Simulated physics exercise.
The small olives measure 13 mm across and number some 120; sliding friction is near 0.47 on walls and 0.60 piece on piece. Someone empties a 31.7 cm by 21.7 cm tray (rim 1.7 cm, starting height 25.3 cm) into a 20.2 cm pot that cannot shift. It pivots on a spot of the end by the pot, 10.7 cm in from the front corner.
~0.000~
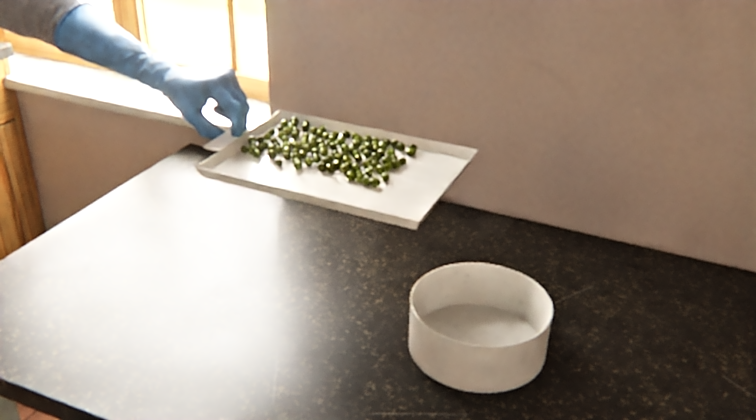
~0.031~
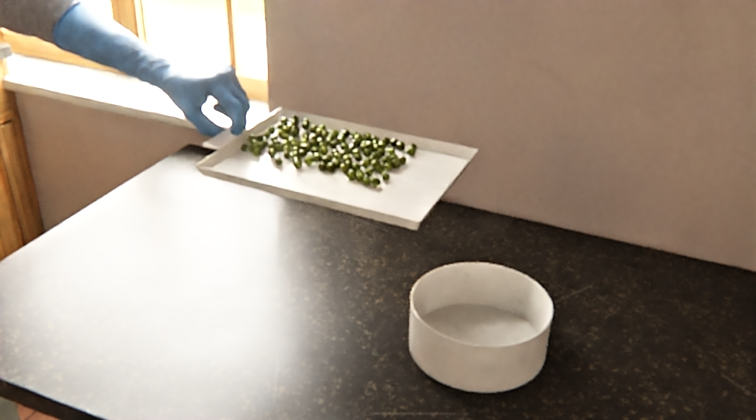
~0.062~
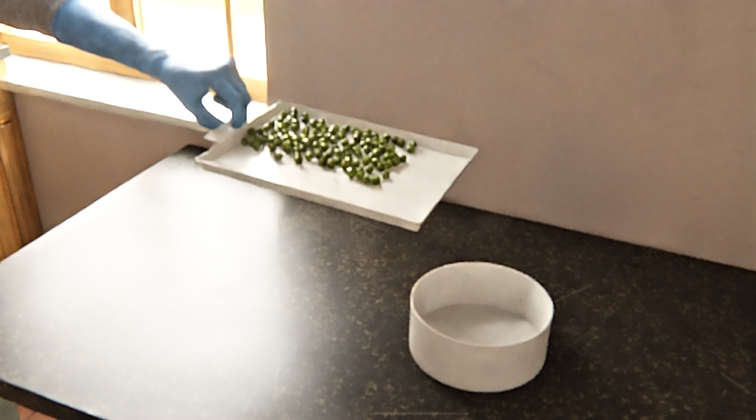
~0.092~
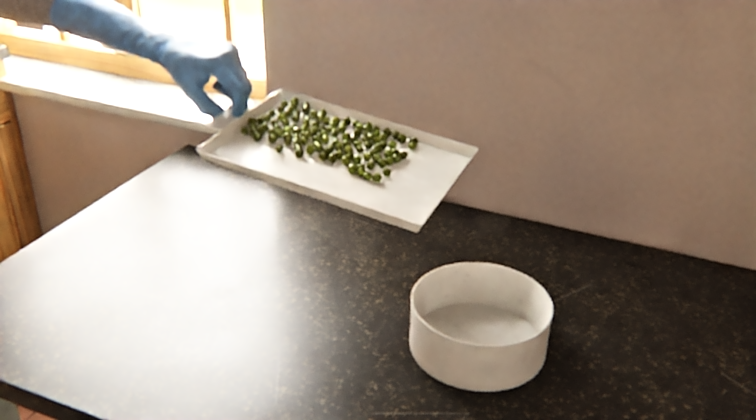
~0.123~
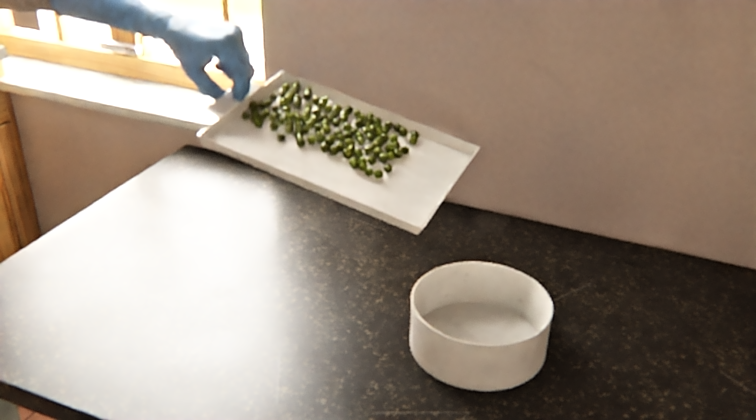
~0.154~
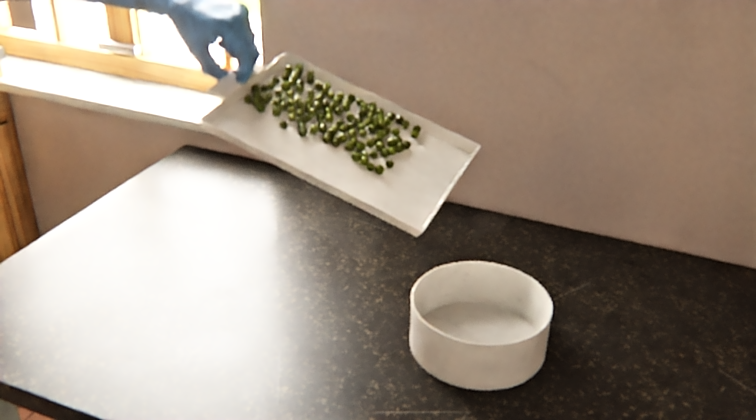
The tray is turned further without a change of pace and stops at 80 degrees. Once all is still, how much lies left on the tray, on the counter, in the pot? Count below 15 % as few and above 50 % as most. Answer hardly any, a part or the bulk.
Left on the tray: Hardly any; on the counter: The bulk; in the pot: A part.
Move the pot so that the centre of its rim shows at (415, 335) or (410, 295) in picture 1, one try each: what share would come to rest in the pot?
About 40 and 5 per cent.
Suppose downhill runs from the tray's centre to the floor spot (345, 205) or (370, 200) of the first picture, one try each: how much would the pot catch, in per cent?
About 5 and 5 per cent.
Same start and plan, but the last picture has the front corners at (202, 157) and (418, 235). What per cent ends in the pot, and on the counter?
Pot 0, counter 100.
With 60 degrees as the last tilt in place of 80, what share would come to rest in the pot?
In that case some 25 per cent.
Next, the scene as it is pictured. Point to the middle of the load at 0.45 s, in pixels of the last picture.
Around (424, 120).
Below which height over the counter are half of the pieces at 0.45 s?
Roughly 36 cm.
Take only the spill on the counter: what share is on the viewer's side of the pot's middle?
Some 100 per cent.
After 0.33 s, tilt 51 degrees; the tray holds 100 %, the pot 0 %.
After 0.45 s, tilt 73 degrees; the tray holds 100 %, the pot 0 %.
After 0.69 s, tilt 80 degrees; the tray holds 0 %, the pot 35 %.
At rest (1.6 s), tray 0 %, counter 60 %, pot 40 %.
